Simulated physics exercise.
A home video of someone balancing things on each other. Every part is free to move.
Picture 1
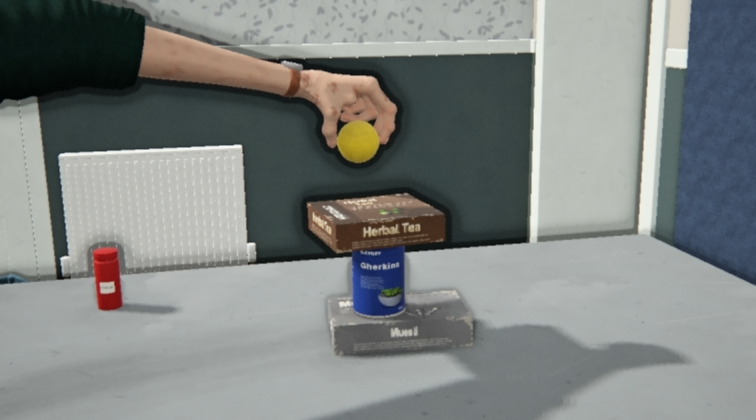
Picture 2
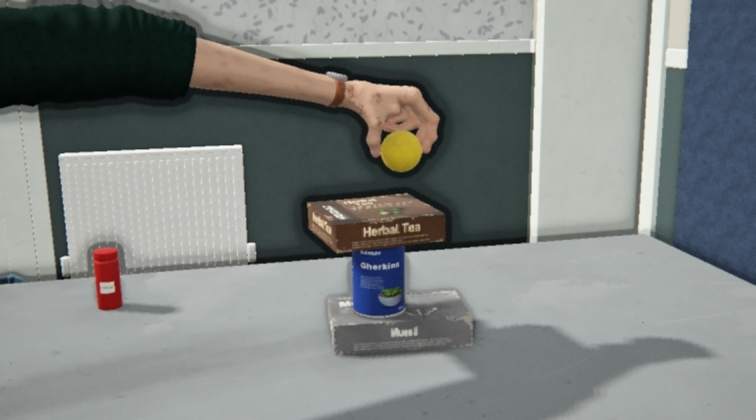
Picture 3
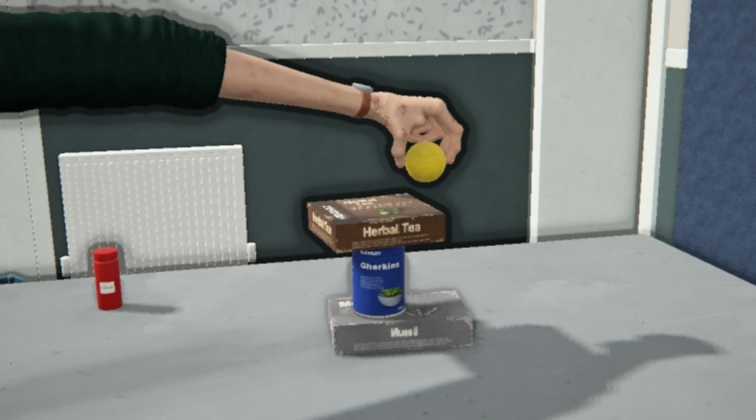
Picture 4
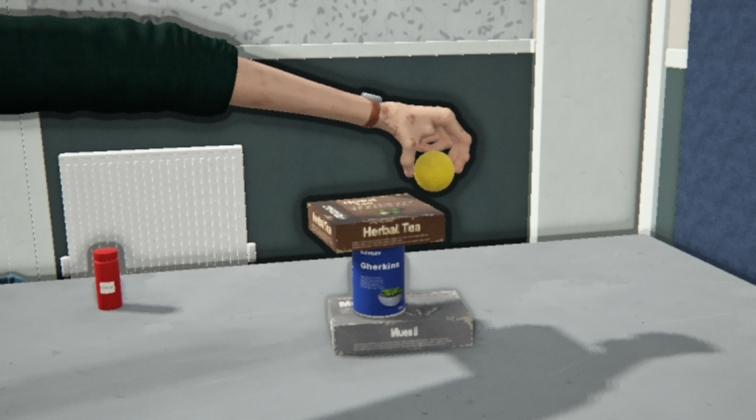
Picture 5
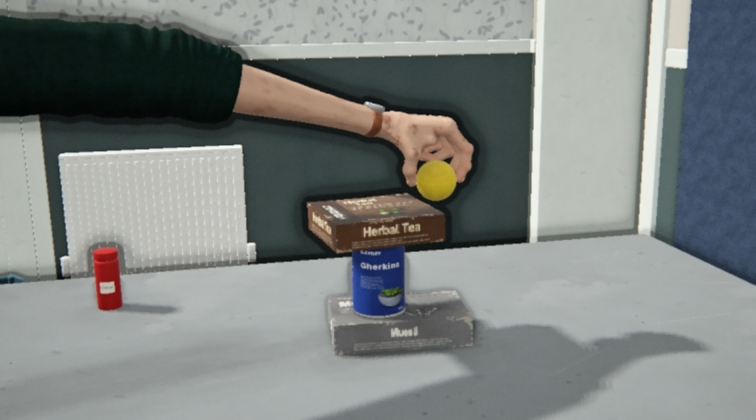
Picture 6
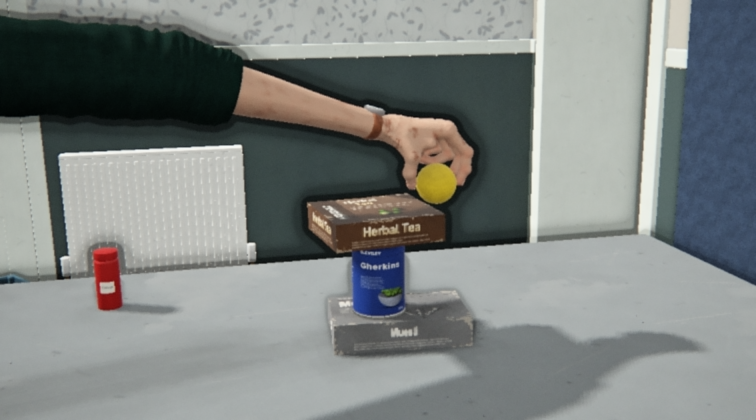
On a grey tabletop, a hand carries a yellow lemon rightward and down over a brown box balanced on a blue tin and a grey box, then holds it near the top box's right edge while a red shaker stands left.
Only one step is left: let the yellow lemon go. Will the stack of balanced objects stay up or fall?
It is going to shed something.
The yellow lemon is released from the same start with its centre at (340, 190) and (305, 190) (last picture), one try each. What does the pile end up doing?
Try one: It stands firm; try two: It topples.
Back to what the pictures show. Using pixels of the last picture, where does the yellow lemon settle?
At about (491, 310).
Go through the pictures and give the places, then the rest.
The first frame shows on its way; yellow lemon (358, 142); red shaker (108, 279).
The second frame shows on its way; yellow lemon (401, 151); blue tin (378, 273).
The third frame shows on its way; yellow lemon (426, 161); red shaker (108, 279).
The fourth frame shows on its way; yellow lemon (434, 171); blue tin (378, 273).
The fifth frame shows in place under the hand; yellow lemon (436, 180); red shaker (108, 279).
The sixth frame shows in place under the hand; yellow lemon (436, 183); blue tin (378, 273).
Then, 0.30 s on from there, yellow lemon now fallen.
Then, 0.60 s on from there, things are still on the move.
In the end, fallen, yellow lemon; the other 4 unmoved. At the end, from the last picture's camera, yellow lemon near (491, 310). The pile gives way.
